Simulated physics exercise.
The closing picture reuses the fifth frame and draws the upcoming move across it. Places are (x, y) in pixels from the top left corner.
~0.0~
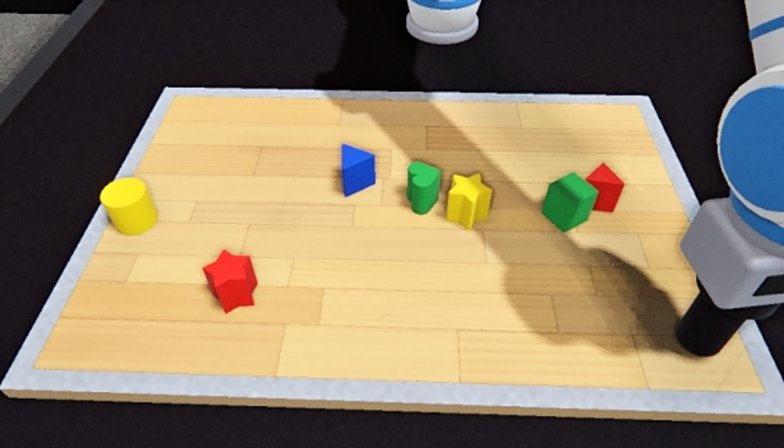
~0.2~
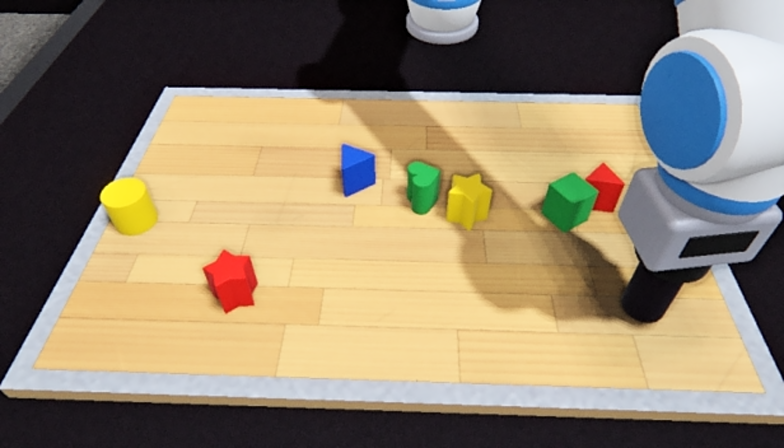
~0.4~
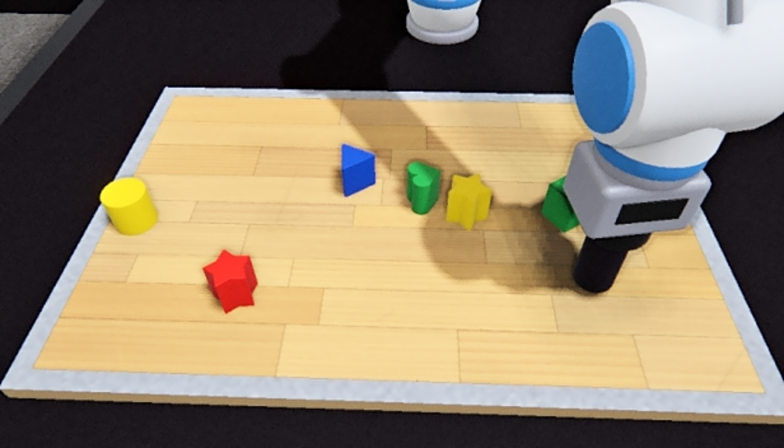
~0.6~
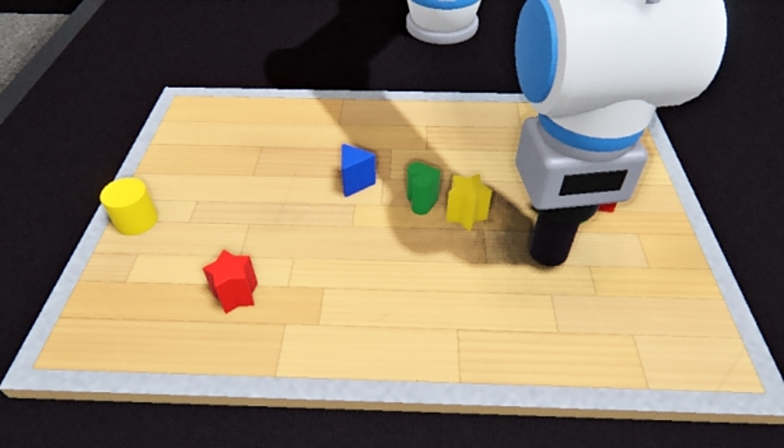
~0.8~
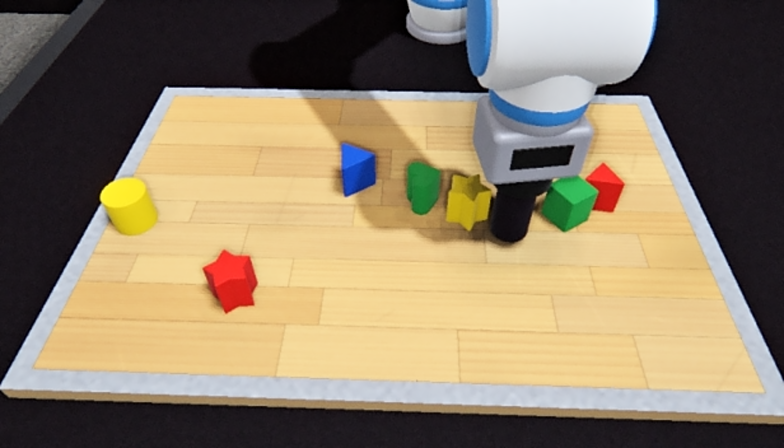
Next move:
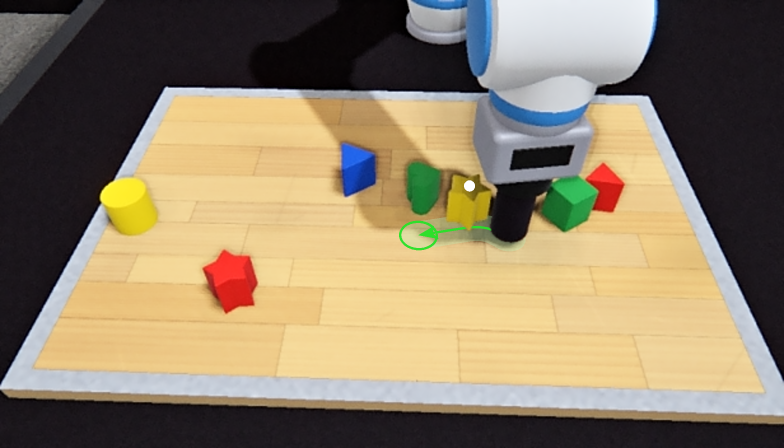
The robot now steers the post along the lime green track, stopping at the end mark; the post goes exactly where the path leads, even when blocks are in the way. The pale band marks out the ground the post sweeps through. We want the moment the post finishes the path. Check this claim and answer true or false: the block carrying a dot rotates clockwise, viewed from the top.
True
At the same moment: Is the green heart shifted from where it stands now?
My answer is yes.
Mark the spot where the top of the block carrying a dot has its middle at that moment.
Its top middle is near (441, 179).
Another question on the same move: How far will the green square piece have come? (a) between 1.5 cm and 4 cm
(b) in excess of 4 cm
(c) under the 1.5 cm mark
c (under the 1.5 cm mark)
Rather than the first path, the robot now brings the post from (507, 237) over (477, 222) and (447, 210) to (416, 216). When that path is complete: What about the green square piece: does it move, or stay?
It keeps its position.
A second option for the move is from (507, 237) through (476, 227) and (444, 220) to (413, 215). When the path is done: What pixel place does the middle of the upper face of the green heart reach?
It should be at (387, 154) by then.
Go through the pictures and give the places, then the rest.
In the first frame, tip of the post at (698, 338), middles of tops, green heart at (423, 173), yellow star block at (470, 186), green square piece at (574, 187).
In the second frame, post at (642, 306), nothing pushed.
In the third frame, post at (593, 277), nothing pushed.
In the fourth frame, post at (548, 252), nothing pushed.
In the fifth frame, post at (509, 229), green heart at (423, 173), yellow star block at (470, 186), green square piece at (574, 187).
The line goes from (507, 237) through (478, 227) and (448, 231) to (418, 235); the dot is on the yellow star block.
The first path, step by step. Halfway along, post at (463, 220); green heart at (418, 171); yellow star block at (449, 178), turned 15° clockwise.
At the end, post at (419, 227); green heart at (411, 166), turned 15° clockwise; yellow star block at (441, 179), turned 45° clockwise; green square piece unmoved.
